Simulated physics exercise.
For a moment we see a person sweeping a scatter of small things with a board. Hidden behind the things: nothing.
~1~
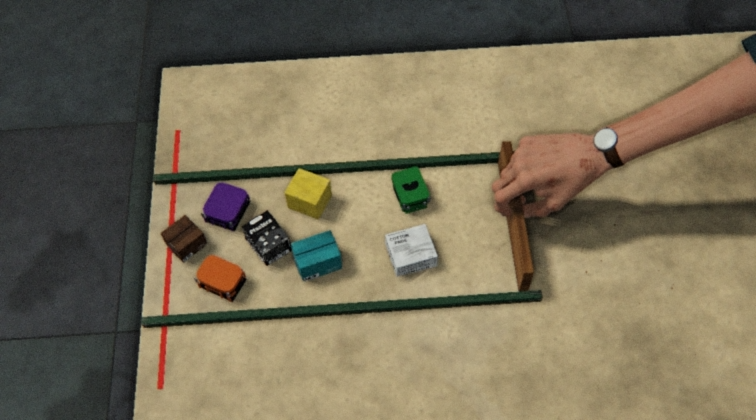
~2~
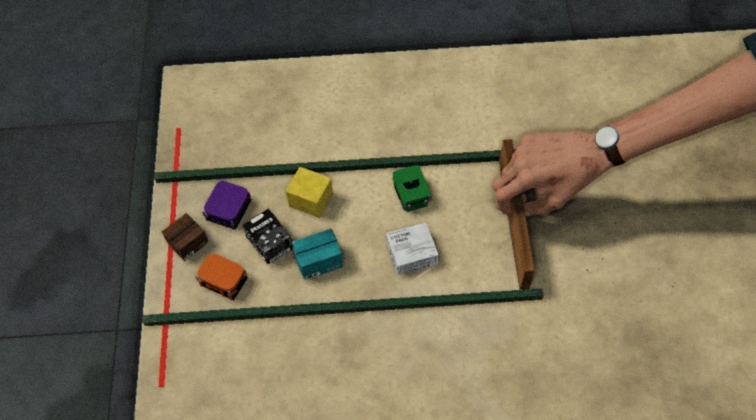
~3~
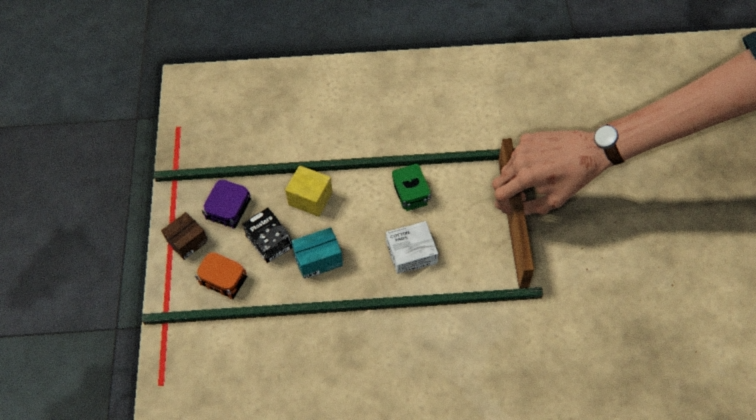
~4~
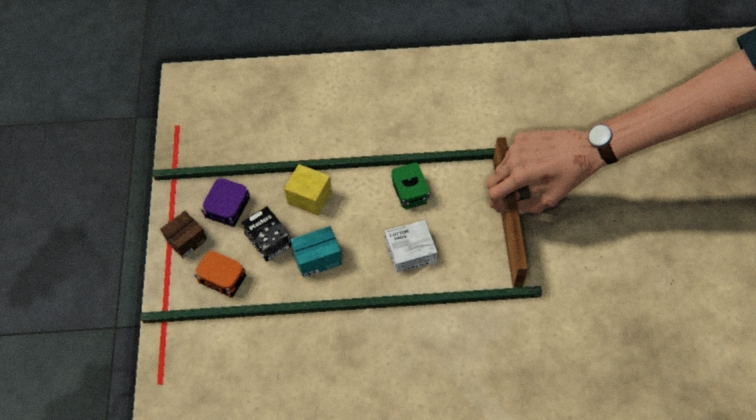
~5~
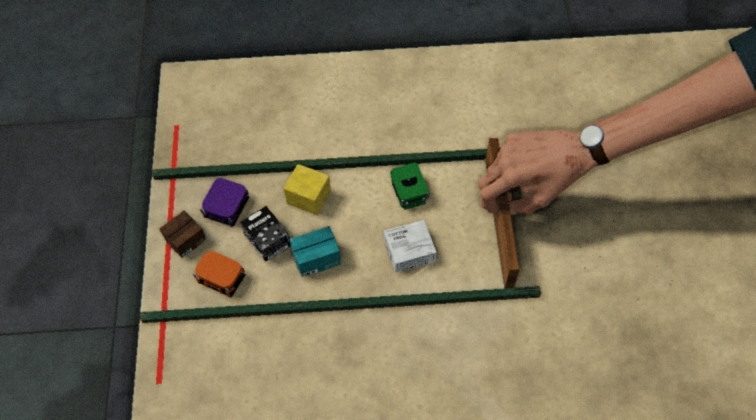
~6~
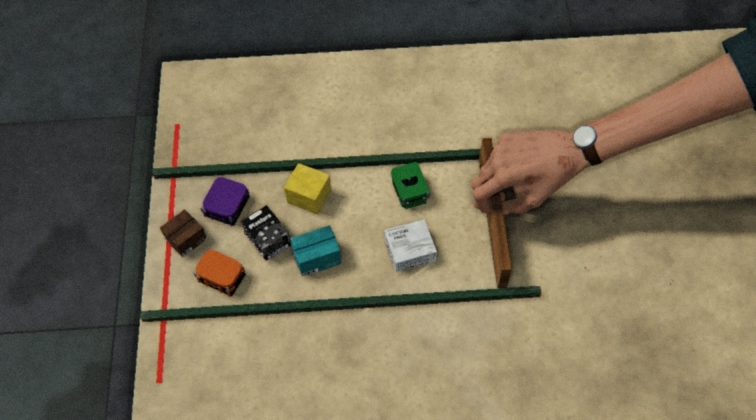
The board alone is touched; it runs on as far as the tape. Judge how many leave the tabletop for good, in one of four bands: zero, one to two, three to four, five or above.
Looks like at least five go over the edge.
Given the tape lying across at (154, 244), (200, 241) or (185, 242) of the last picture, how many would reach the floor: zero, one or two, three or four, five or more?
Results per position - at least five / at least five / five or more.
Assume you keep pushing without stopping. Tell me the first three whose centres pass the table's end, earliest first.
Earliest first - the orange case, the brown box, the purple case.
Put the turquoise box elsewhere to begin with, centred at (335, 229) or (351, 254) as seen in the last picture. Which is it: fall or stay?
The turquoise box drops away, then drops away.
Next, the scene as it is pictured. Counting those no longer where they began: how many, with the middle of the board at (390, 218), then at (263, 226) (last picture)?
First position 2; second position 8.
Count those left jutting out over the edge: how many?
Count of overhanging things: 2.
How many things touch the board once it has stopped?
It adds up to 2.
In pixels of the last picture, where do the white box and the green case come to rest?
Near (145, 259) and (155, 199).
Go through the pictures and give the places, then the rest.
In the first picture, brown box (184, 239); orange case (221, 278); purple case (227, 207); board (515, 215); tape (170, 248).
In the second picture, orange case (222, 277); board (516, 213).
In the third picture, purple case (227, 204); white box (412, 248).
In the fourth picture, brown box (184, 234); turquoise box (317, 252).
In the fifth picture, orange case (220, 274); green case (409, 187).
In the sixth picture, brown box (184, 233); orange case (220, 273); purple case (226, 201); board (494, 212); tape (169, 243).
Early on, none off yet; brown box at rest near (184, 233); orange case at rest near (220, 273); purple case at rest near (226, 201).
A while later, none off yet; brown box travelled a little near (168, 230); orange case travelled about its own width near (160, 282); purple case travelled about its own width near (184, 200).
Finally, the number that fall off is five or more; lost, turquoise box, yellow block, black box, purple case, orange case and brown box.
